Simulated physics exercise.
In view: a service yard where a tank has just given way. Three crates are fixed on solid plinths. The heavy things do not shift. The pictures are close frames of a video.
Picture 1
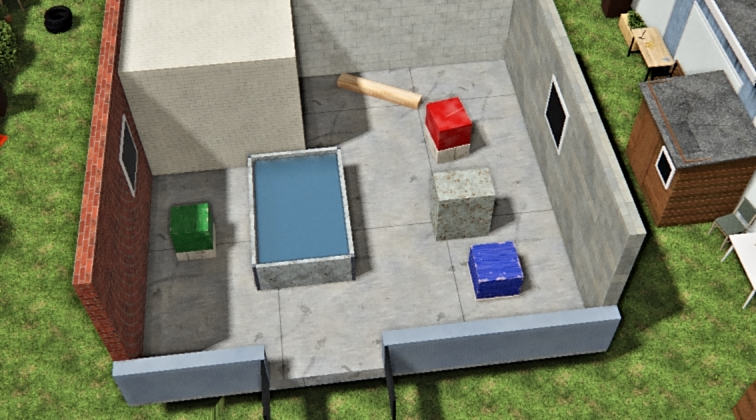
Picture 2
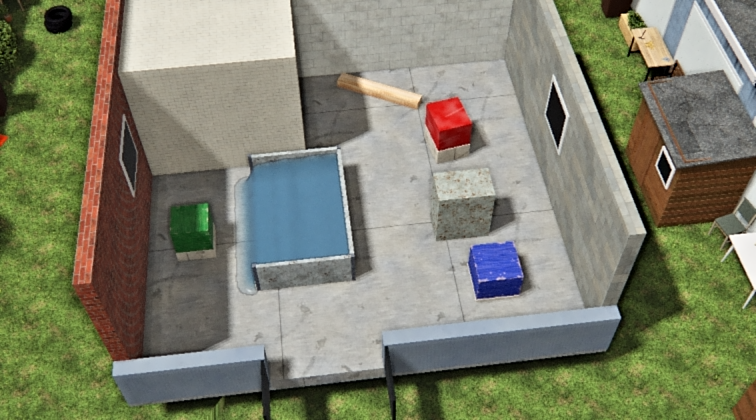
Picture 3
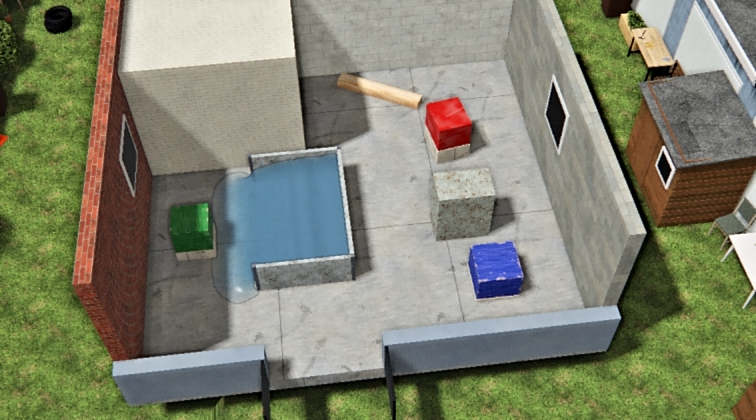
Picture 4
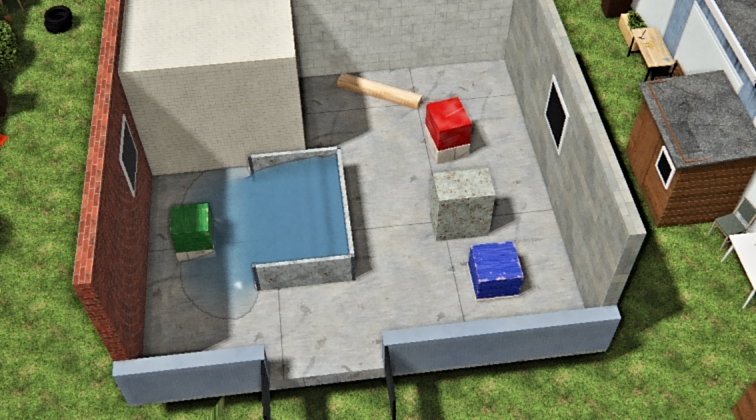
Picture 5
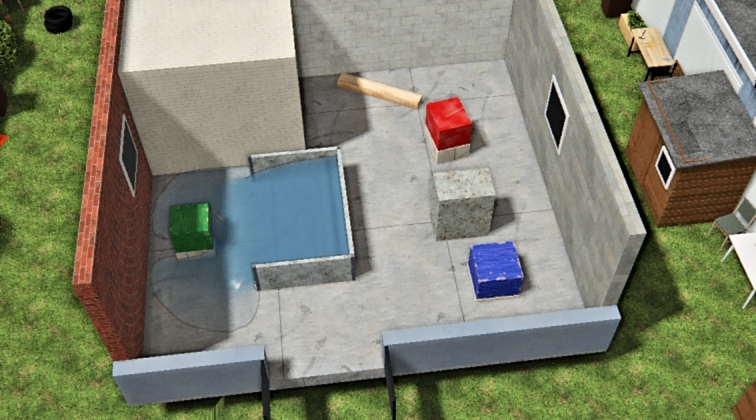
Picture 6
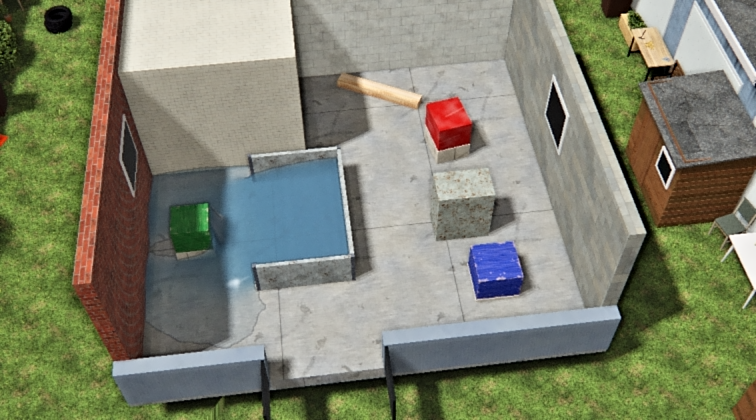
The footage shows a walled yard with a rectangular water tank whose left side opens, letting water pour out leftward across the concrete floor, spreading around the green block and then along the brick wall and toward the viewer.
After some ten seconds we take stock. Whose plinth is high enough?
The red crate keeps dry; the green crate is soaked; the blue crate is soaked.
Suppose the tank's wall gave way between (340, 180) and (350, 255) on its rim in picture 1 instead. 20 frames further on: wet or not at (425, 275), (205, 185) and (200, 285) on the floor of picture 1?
In turn: Flooded, no water, no water.
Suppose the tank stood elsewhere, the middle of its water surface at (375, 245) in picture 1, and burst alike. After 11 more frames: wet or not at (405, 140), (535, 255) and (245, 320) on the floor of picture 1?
As listed: Dry, free of water, under water.
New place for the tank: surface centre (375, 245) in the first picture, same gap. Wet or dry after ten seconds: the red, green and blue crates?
My reading: The red crate remains dry, the green crate takes water, the blue crate escapes it.
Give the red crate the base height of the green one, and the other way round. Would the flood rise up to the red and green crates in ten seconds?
One by one: Red is safe; green ends up wet.
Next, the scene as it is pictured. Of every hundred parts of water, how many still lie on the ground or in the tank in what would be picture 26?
Some 100 per cent.
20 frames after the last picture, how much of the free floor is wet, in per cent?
About 40 per cent.
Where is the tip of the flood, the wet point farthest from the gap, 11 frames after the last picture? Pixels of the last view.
Close to (142, 381).
A moment on, water covers 20 % of the floor; the red crate not reached, the green crate water round its plinth, the blue crate not reached.
Next, water covers 25 % of the floor; the red crate not reached, the green crate water round its plinth, the blue crate not reached.
Then, water covers 40 % of the floor; the red crate water round its plinth, the green crate water round its plinth, the blue crate not reached.
Later, water covers 60 % of the floor; the red crate water round its plinth, the green crate water round its plinth, the blue crate water round its plinth.
In the end, water covers 90 % of the floor; the red crate stayed above the water, the green crate was topped, the blue crate was topped.
